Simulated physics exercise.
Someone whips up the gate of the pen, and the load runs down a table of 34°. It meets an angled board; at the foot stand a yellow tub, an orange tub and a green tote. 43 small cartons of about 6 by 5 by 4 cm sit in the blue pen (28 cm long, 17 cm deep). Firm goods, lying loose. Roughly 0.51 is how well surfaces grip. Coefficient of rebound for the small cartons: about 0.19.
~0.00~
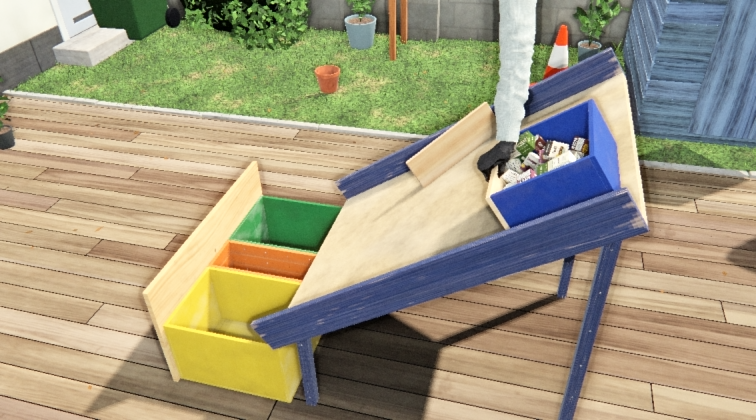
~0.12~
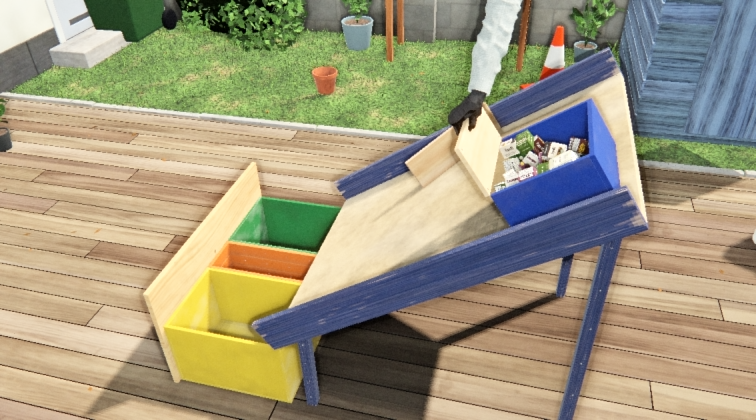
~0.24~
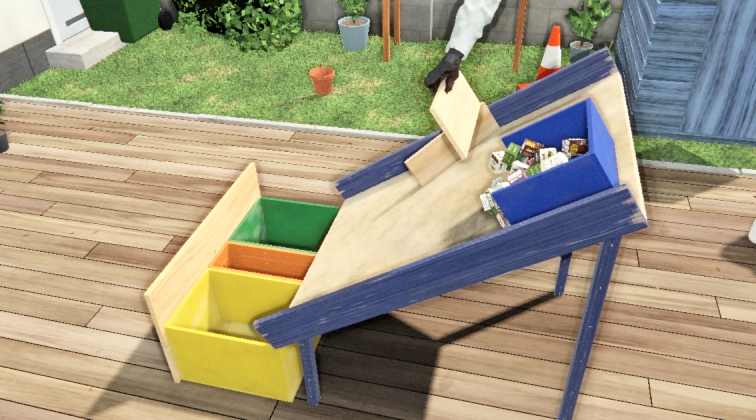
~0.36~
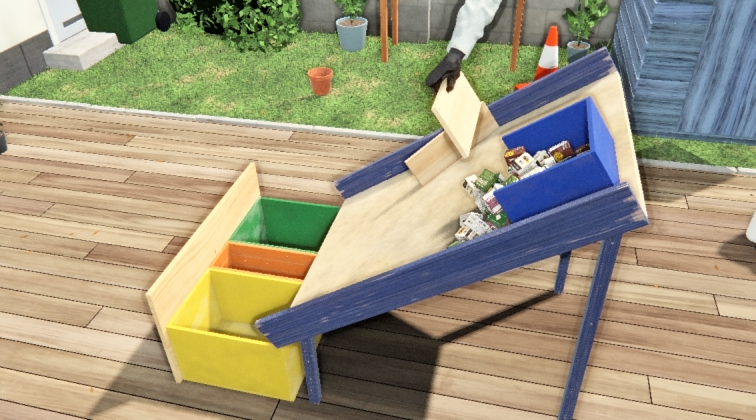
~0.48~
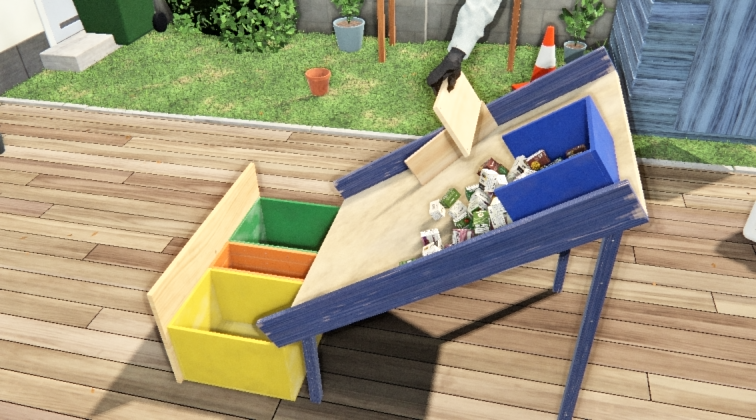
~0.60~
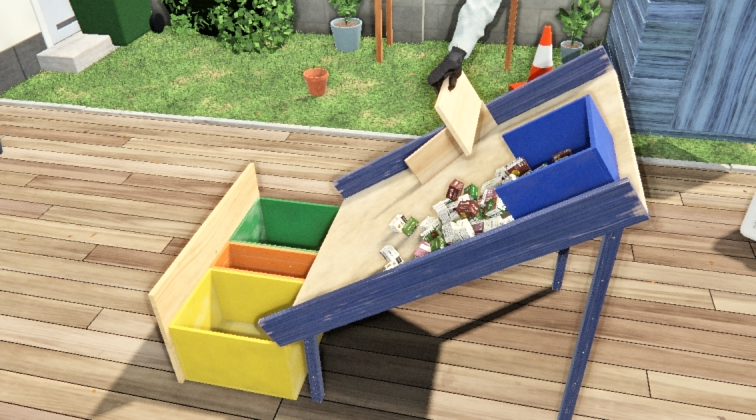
The clip shows a gloved hand lifting a wooden gate from a blue pen on a sloping table, then holding it aloft while small cartons slide out and spread down the slope toward the left, above colored tubs.
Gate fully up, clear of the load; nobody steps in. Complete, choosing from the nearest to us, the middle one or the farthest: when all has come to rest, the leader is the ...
The leader is the closest one.
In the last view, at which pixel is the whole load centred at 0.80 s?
I'd put it close to (405, 239).
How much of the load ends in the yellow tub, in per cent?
I'd put it at around 75 percent of them.
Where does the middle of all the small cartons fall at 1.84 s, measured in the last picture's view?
Estimated centre in the last picture: (237, 342).
After 0.80 s, 3 still in the blue pen and 40 on the slope.
After 1.05 s, 7 in the yellow tub, 2 in the orange tub, 32 on the slope and 2 in the air.
After 1.39 s, 21 in the yellow tub, 7 in the orange tub, 10 on the slope and 5 in the air.
Final count (at 1.84 s), 33 in the yellow tub and 10 in the orange tub.
